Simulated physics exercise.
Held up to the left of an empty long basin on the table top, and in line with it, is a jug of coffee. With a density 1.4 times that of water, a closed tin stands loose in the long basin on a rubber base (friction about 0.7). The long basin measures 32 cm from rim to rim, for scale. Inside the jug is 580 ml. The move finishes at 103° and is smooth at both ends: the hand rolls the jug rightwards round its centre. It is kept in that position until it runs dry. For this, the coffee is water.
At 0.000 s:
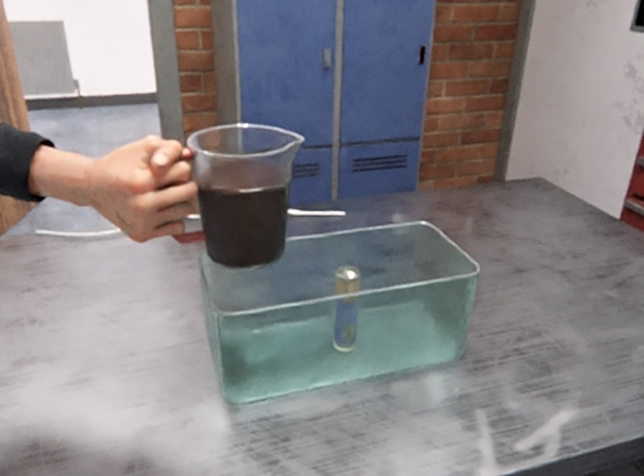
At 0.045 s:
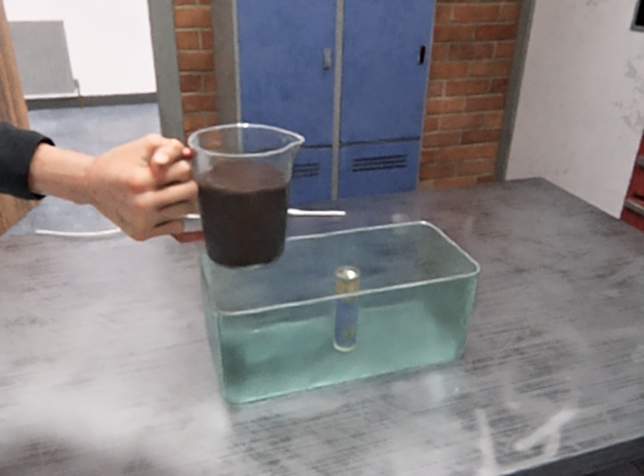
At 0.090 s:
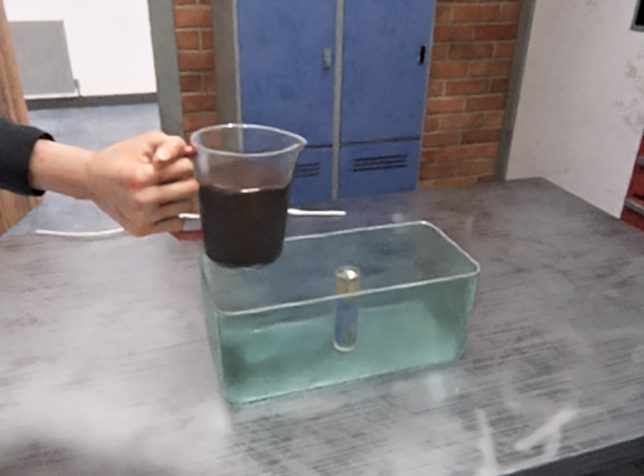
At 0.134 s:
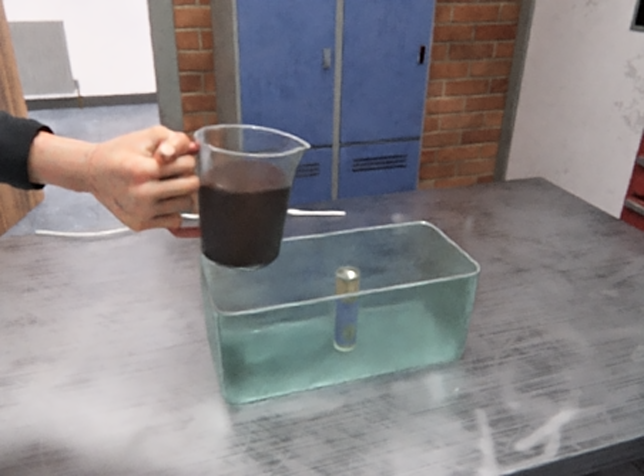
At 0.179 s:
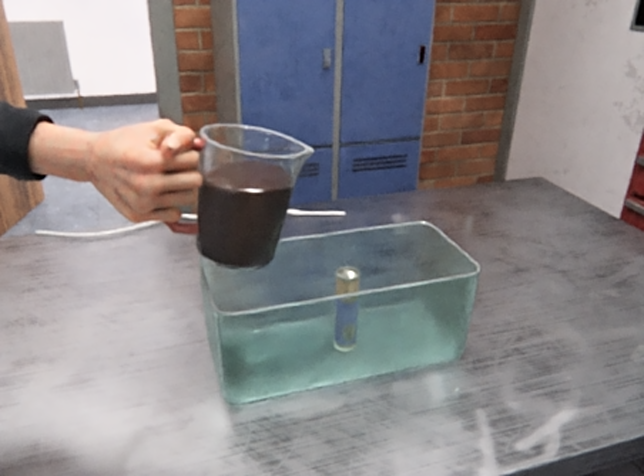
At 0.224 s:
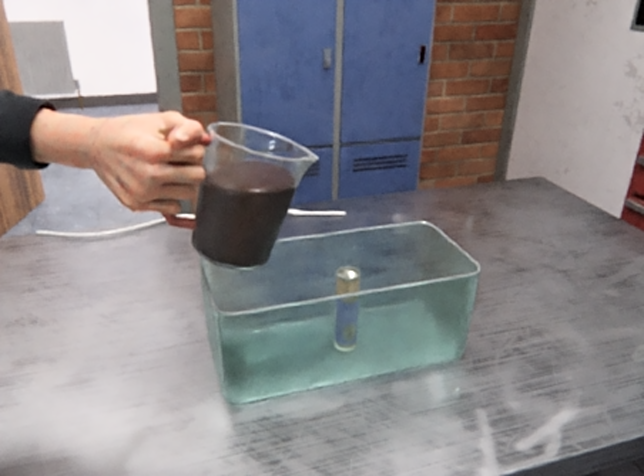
A hand held a clear jug of dark coffee up at the left of a long glass basin, then slowly tilted it a little to the right, while the small tin standing in the basin stayed still.
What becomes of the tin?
Bet it can't stay vertical.
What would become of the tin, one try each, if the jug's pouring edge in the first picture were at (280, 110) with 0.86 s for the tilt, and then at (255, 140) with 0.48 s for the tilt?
Run one: It tumbles. Run two: It does not tip.
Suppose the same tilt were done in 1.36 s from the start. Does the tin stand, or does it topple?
After the tilt, the tin has tipped over.
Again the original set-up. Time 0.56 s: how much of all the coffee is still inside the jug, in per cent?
About 84 per cent.
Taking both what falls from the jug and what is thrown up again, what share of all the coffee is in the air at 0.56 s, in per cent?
Near 12 in a hundred.
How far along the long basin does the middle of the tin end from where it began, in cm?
The tin's middle ends up about 7.5 cm along the basin.
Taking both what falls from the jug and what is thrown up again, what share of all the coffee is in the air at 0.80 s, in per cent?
Roughly 12 per cent.
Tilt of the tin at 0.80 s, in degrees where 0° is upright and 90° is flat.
0°.
Then, 0.56 s in, the tilt is 78° and 84 per cent is still to pour; the tin stands where it began.
Then, 0.80 s in, the tilt is 103° and 28 per cent is still to pour; the tin stands where it began.
Then, 1.05 s in, the tilt is 103° and 3 per cent is still to pour; the tin lies on its side.
Then, 1.33 s in, the tilt is 103° and 0 per cent is still to pour; the tin lies on its side.
Finally, the tin lies on its side.
